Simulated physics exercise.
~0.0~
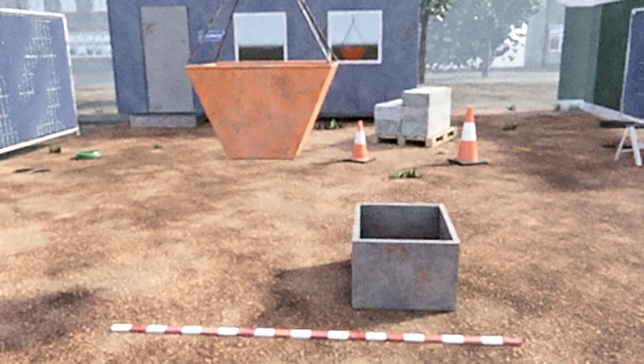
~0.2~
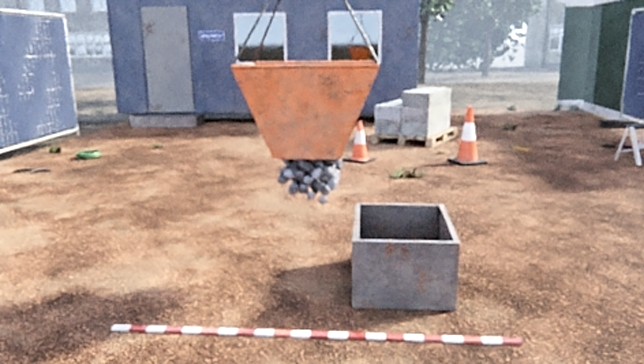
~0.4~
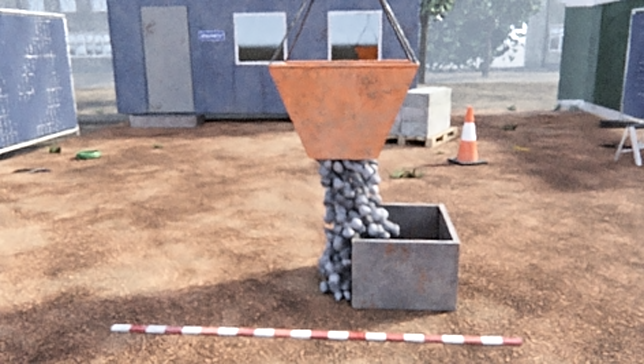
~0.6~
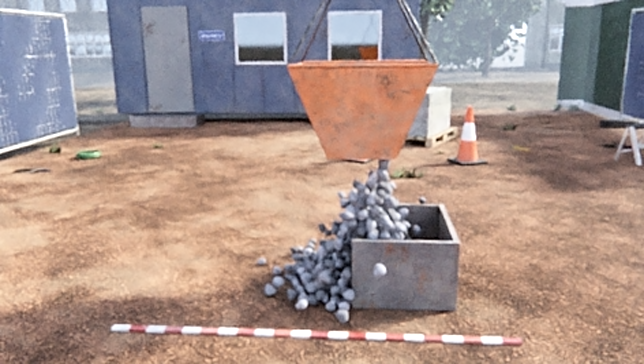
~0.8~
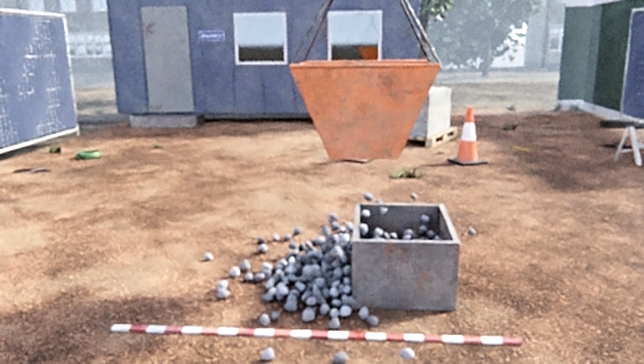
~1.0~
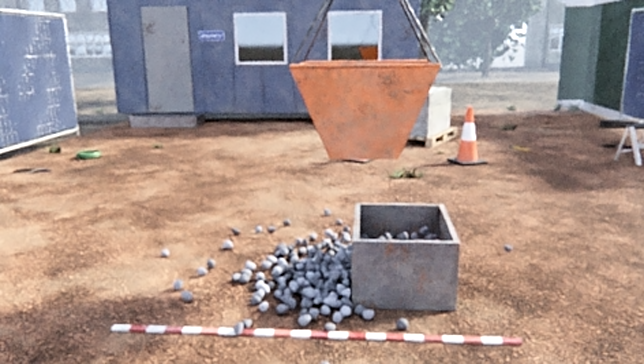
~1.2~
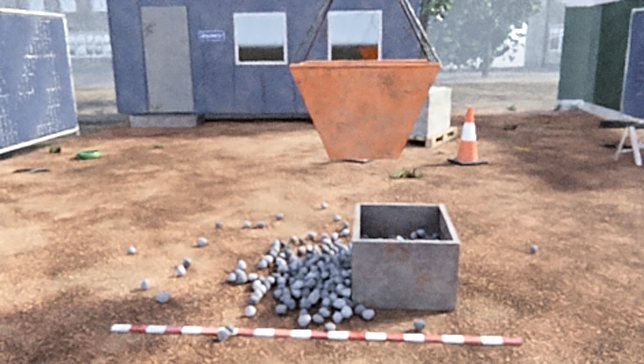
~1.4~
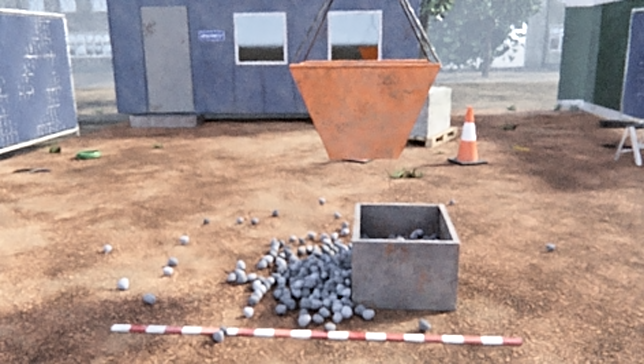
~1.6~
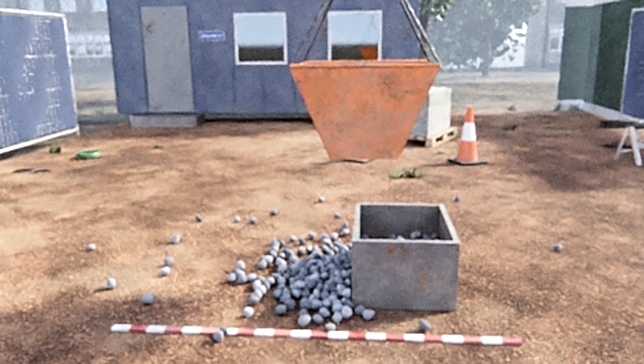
An orange skip moves right, dropping grey stones that settle in and beside a bin.
